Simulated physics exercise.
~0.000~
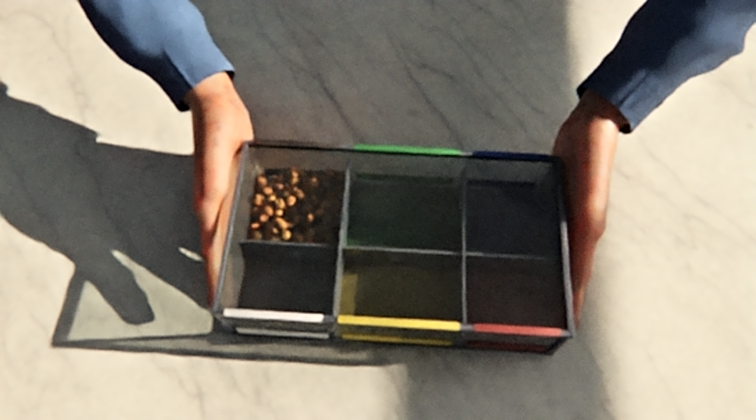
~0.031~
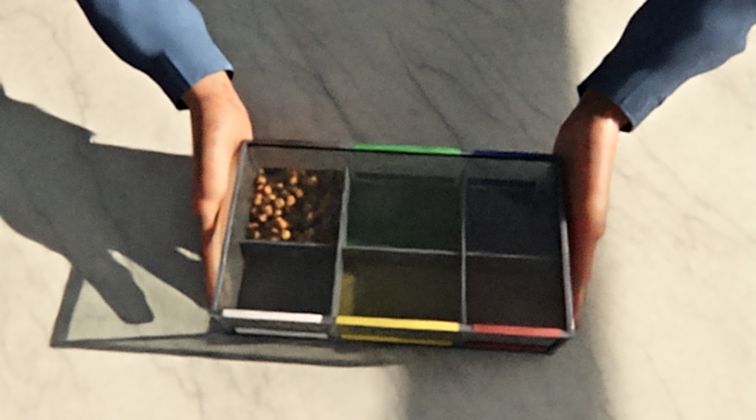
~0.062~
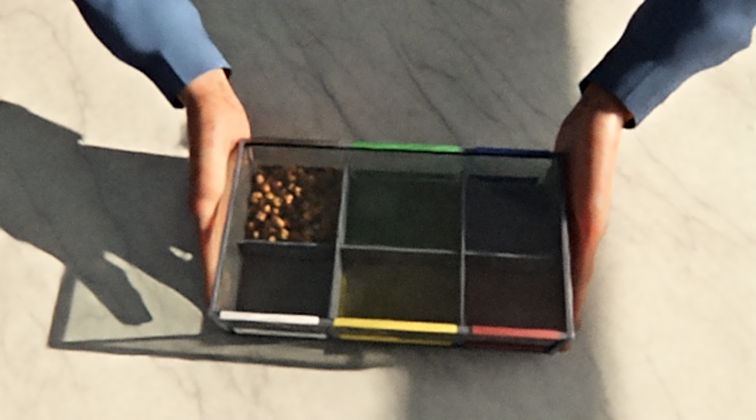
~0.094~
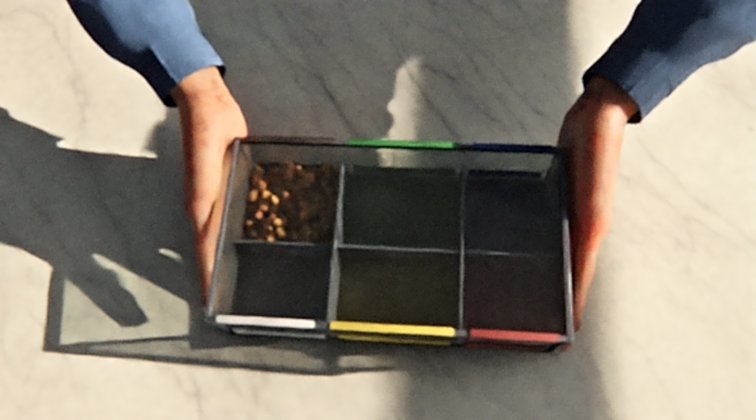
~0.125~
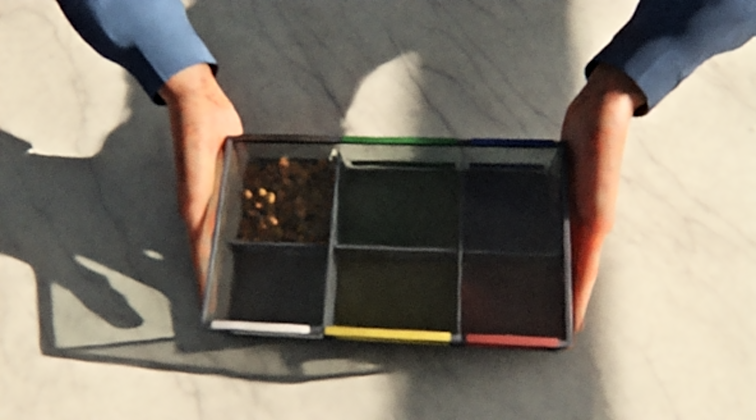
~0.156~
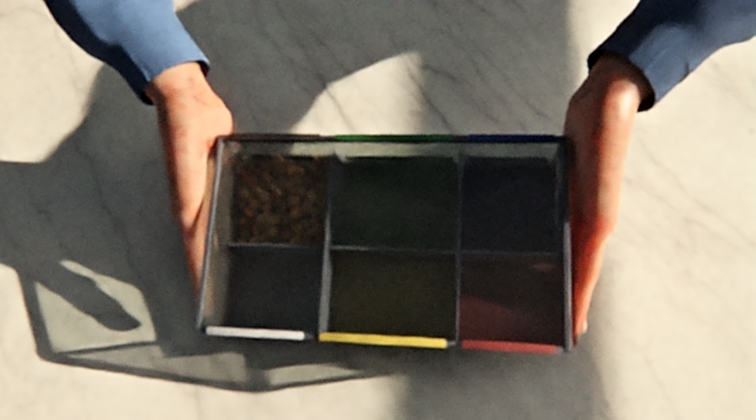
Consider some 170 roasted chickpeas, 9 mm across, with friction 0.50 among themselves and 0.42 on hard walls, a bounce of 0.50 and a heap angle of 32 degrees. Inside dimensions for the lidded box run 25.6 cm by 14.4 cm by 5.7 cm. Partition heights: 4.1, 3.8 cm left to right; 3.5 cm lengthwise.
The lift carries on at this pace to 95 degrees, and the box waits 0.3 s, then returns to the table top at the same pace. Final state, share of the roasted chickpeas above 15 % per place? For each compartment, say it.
Red N, blue N, green N, yellow N, white Y, black Y.
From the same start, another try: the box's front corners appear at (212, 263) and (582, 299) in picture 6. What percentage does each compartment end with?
By the end, red has 0%, blue has 0%, green has 5%, yellow has 0%, white has 0% and black has 95%.
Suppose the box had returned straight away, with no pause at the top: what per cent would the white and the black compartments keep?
In per cent: White 50, black 50.
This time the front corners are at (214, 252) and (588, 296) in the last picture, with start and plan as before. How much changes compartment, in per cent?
About 10 %.
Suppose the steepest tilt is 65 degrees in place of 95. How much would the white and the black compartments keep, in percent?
Result - white 15 %, black 85 %.
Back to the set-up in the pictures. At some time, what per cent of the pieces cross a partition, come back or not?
About 60 per cent.
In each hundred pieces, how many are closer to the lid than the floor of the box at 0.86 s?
Share: Approx. 60 %.
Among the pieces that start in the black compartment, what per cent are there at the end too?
Roughly 40 per cent.
After 0.86 s, tilt 95 degrees; white 40 %, black 60 %.
After 1.33 s, tilt 54 degrees; white 60 %, black 40 %.
Then, at 1.88 s, tilt 0 degrees; white 60 %, black 40 %.
At rest (2.5 s), red 0 %, blue 0 %, green 0 %, yellow 0 %, white 60 %, black 40 %.
